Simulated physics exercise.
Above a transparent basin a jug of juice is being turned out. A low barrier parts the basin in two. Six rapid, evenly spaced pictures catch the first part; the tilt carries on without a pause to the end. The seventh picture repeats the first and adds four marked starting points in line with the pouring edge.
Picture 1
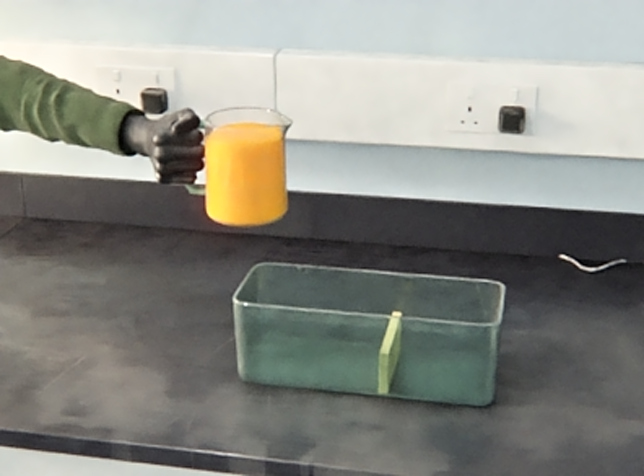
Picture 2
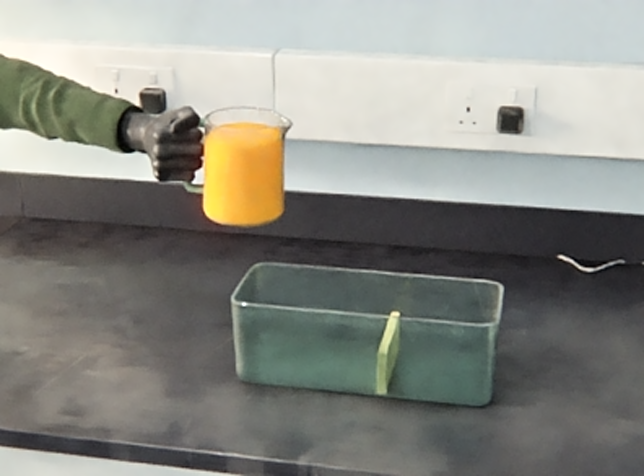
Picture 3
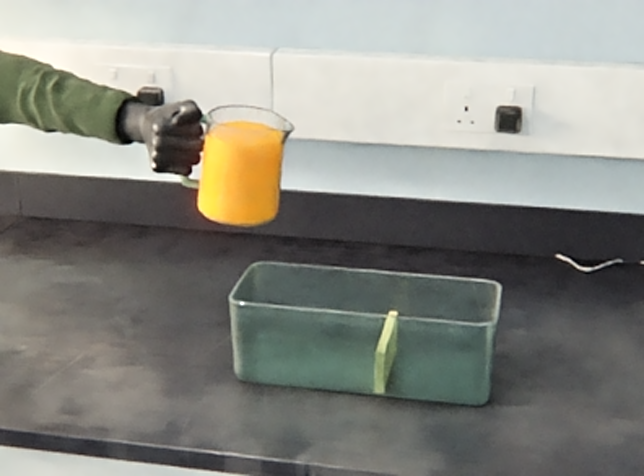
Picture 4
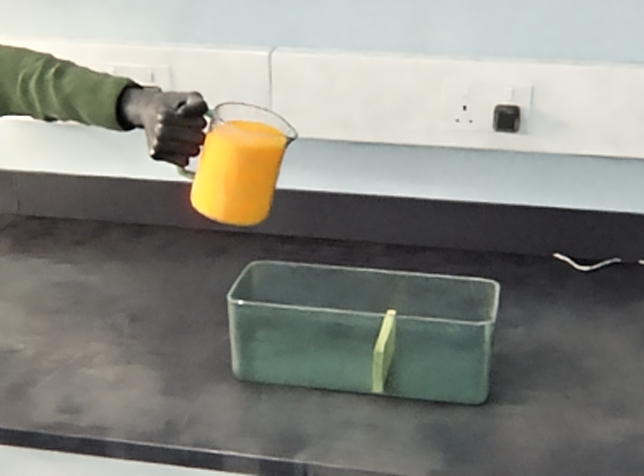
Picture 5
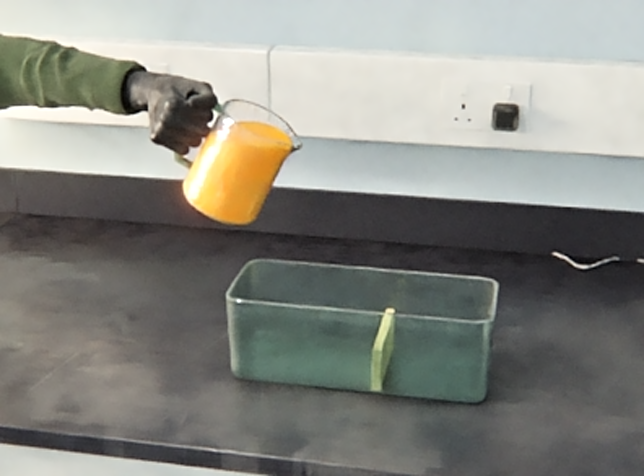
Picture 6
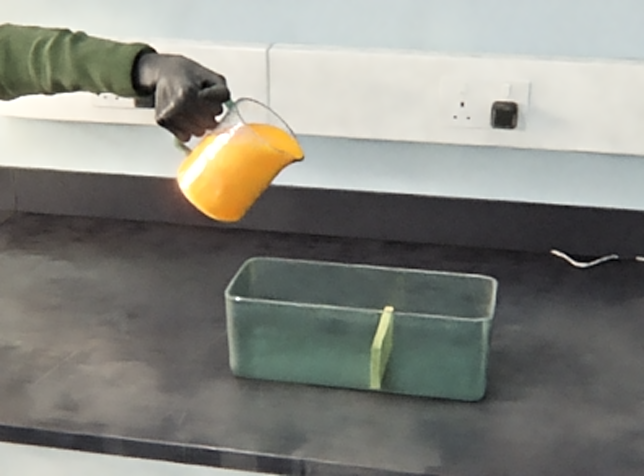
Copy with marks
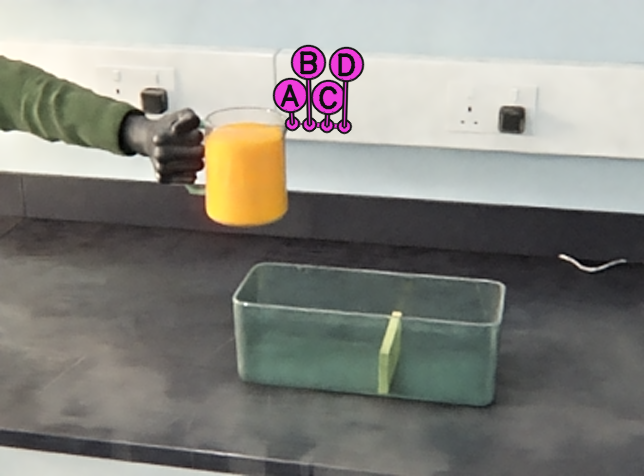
A black-gloved hand in a green sleeve reaches in from the left above a dark worktop, seen from the front and slightly above, with white socket trunking on a pale blue wall. It holds a clear jug of orange juice over a transparent, greenish basin parted by a low yellow-green barrier. The hand steadily tilts the jug rightward until juice reaches its lip, while the view shifts very slightly.
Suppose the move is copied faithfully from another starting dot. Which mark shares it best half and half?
Use place C.
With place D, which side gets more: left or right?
The right side.
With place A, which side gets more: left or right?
The left one.
On the marked copy, A at (292, 123); B at (309, 124); C at (326, 125); D at (344, 126).
For place A, about 89 % ends left of the wall and 3 % right of it; 8 % is lost outside.
For place B, about 86 % ends left of the wall and 8 % right of it; 6 % is lost outside.
For place C, about 52 % ends left of the wall and 45 % right of it.
For place D, about 14 % ends left of the wall and 84 % right of it.
